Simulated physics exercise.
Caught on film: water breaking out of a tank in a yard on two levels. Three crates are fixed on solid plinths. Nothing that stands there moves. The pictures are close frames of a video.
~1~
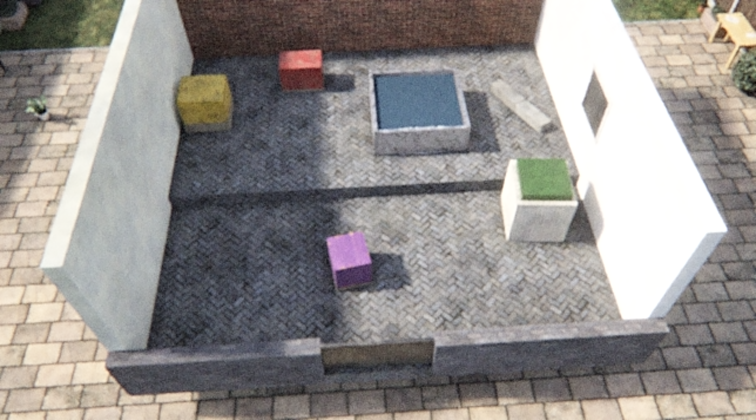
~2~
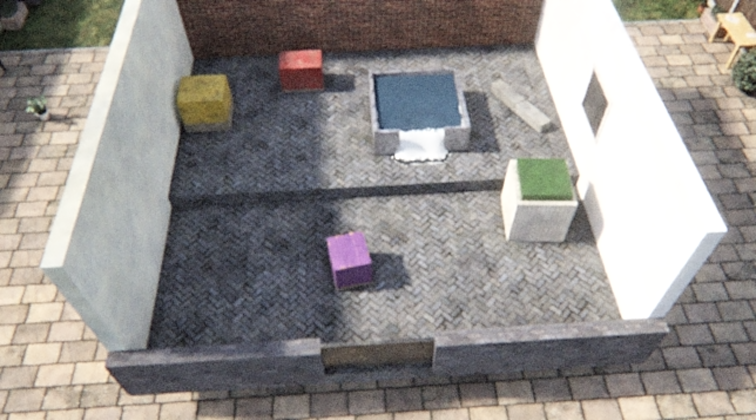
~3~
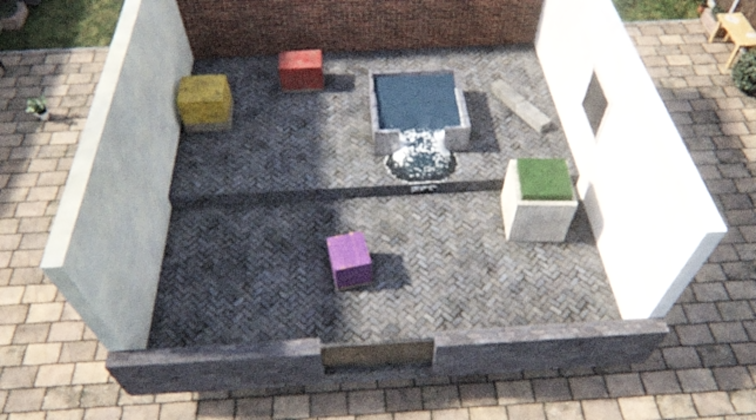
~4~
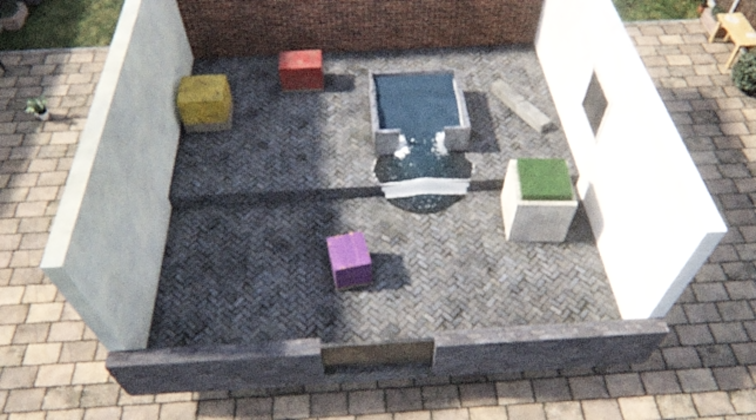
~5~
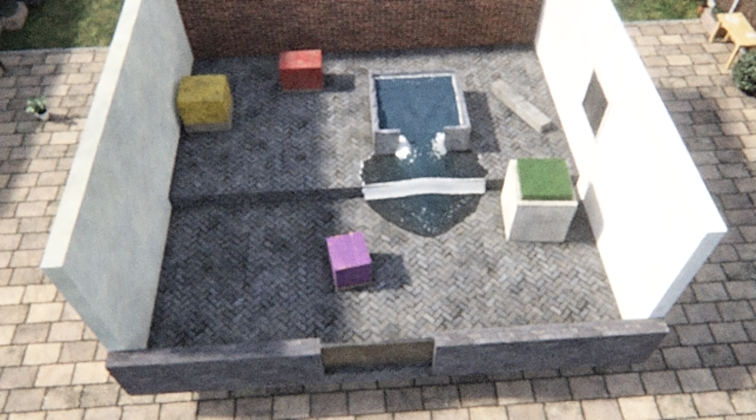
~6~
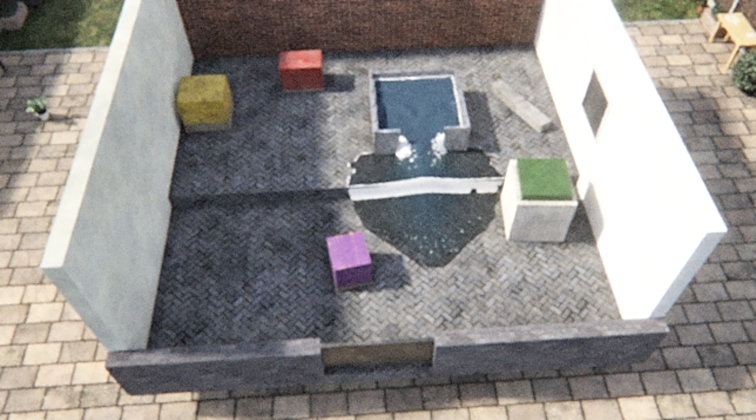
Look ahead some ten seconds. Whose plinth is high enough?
In the end: The red crate escapes dry; the yellow crate escapes dry; the purple crate is wetted.
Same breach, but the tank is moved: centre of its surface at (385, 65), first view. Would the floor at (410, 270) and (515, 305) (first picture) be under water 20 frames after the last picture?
One after the other: Awash, flooded.
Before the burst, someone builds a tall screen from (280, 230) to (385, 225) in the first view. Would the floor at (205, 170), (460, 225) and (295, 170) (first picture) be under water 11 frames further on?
As listed: Not flooded, awash, free of water.
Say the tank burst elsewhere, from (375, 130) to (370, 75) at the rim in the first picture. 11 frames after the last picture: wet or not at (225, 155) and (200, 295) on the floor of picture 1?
In turn: Awash, not flooded.
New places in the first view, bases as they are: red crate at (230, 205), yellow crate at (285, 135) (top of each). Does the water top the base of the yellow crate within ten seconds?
My reading: Yellow crate keeps dry.
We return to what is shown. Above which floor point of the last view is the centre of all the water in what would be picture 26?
At about (424, 219).
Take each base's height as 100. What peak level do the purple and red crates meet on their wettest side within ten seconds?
In turn 180 and 0 per cent.
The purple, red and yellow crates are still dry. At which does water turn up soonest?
It is the purple-painted one.
A moment on, water covers 20 % of the floor; the red crate not reached, the yellow crate not reached, the purple crate water round its plinth.
Next, water covers 25 % of the floor; the red crate not reached, the yellow crate not reached, the purple crate water round its plinth.
Then, water covers 35 % of the floor; the red crate not reached, the yellow crate not reached, the purple crate water round its plinth.
Later, water covers 45 % of the floor; the red crate not reached, the yellow crate not reached, the purple crate water round its plinth.
In the end, water covers 50 % of the floor; the red crate stayed above the water, the yellow crate stayed above the water, the purple crate was topped.
